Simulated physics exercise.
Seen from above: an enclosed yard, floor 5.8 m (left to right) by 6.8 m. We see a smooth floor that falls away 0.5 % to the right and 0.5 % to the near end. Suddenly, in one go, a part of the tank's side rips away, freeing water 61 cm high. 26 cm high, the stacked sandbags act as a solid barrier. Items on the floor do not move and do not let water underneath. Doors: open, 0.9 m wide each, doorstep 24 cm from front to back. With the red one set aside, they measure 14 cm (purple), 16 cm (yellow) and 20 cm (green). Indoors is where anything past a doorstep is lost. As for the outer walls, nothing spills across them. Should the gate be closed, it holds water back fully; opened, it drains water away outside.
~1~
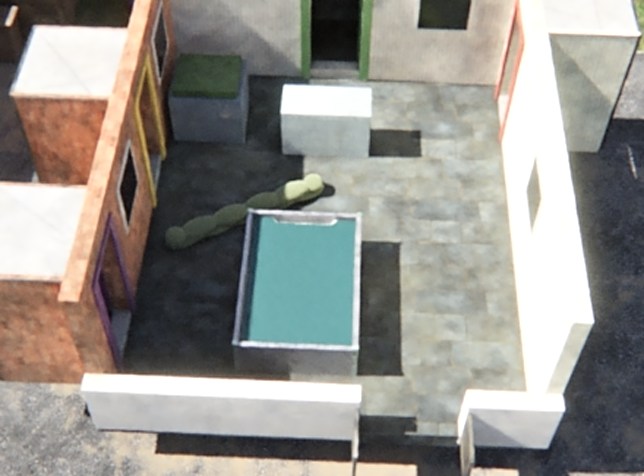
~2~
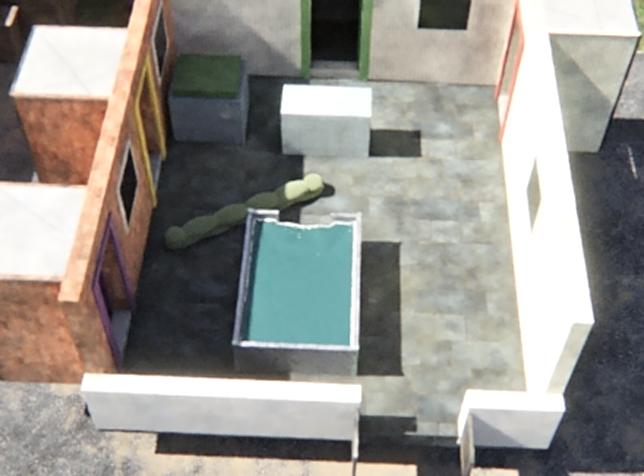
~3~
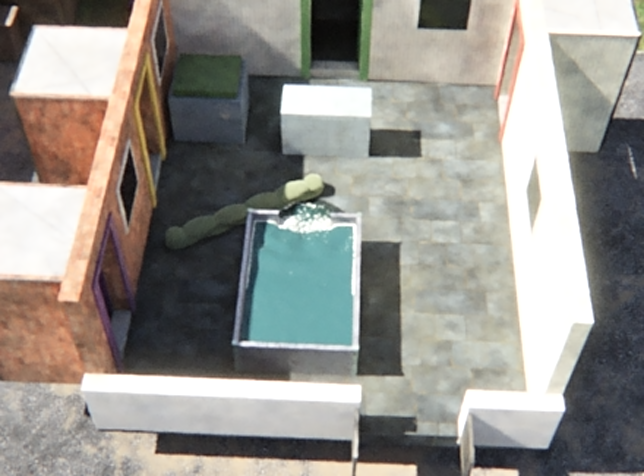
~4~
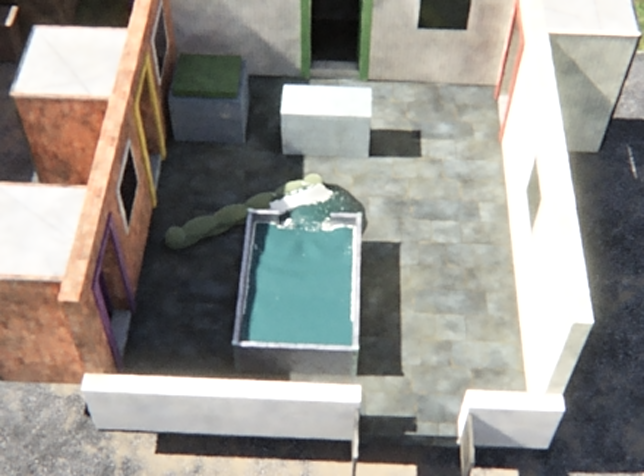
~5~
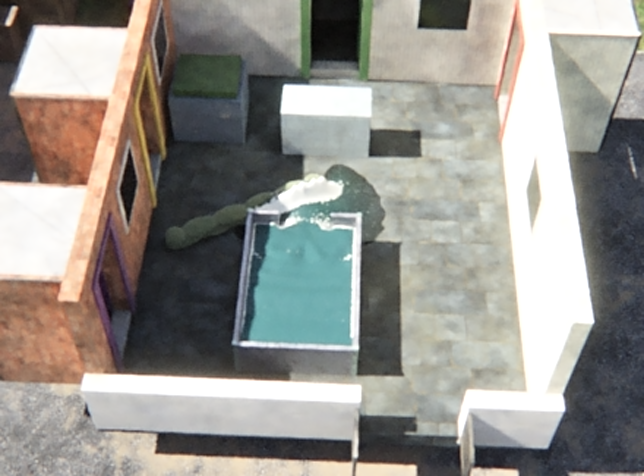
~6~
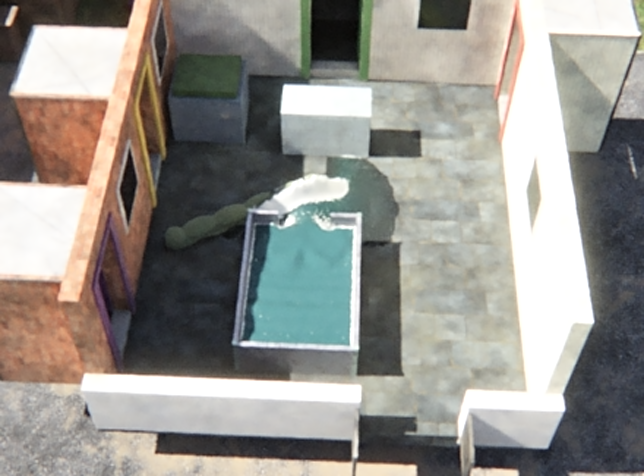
To begin with, a tank of still teal water stands in a walled yard beside a row of stacked sandbags. Part of its far side breaks open and water pours out in white foam against the sandbags, then a dark wet patch spreads across the floor behind the tank, toward the right.
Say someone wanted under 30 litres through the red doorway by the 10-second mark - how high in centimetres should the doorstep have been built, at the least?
They should have built it at least 13 cm high.
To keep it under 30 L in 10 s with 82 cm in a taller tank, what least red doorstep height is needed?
Roughly 18 centimetres would do it.
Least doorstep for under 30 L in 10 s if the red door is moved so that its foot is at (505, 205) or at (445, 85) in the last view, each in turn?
Roughly 9.5 and 9.0 cm.
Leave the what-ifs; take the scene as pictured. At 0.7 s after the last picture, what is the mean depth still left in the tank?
Around 44 cm deep on average.
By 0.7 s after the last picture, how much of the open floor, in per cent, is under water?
Roughly 20 percent.
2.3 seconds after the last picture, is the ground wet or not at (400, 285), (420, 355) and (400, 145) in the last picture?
Listed order - unwetted, unwetted, soaked through.
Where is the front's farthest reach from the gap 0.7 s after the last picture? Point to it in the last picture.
Look about (428, 122) in the last picture.
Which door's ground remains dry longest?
Last: Green.
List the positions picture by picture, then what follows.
The tank at (300, 279) is whole and still, 61 cm deep; the red door at (510, 76) is dry, in the first frame.
The front is at a hidden place, 0.3 m from the gap on the far side; 0.2 m2 of floor is wet, 61 cm left at the back, in the second frame.
The front is at (302, 203), 0.8 m from the gap on the far side; 0.7 m2 of floor is wet, 61 cm left at the back, in the third frame.
The gap is on the far side, the front 1.2 m out at (329, 188); the back of the tank holds 61 cm, in the fourth frame.
The gap is on the far side, the front 1.6 m out at (344, 170); the back of the tank holds 61 cm, in the fifth frame.
Water pours out on the far side and has run 1.9 m, to (362, 160); about 5 cm deep outside, 59 cm at the back; the red door at (510, 76), 4.4 m from the gap, is still 2.7 m from the nearest water, in the sixth frame.
Then, 0.7 s after the last picture water covers 20 % of the floor, deepest (44 cm) near (287, 211); it has not reached the red door.
Then, 2.3 s after the last picture water covers 45 % of the floor, deepest (30 cm) near (287, 211); 16 cm at the red door, 7 litres in over its 13 cm doorstep.
Then, 9.3 s after the last picture water covers 90 % of the floor, deepest (10 cm) near (287, 211); 8 cm at the red door, 28 litres in over its 13 cm doorstep.
At the red door as built, the water peaked near 18 cm, 3.5 s after the last picture.
Run again over the same 10 s with other heights there, 53 litres in over 11 cm, 15 litres over 14.5 cm. The limit of 30 litres is kept from about 13 cm up.
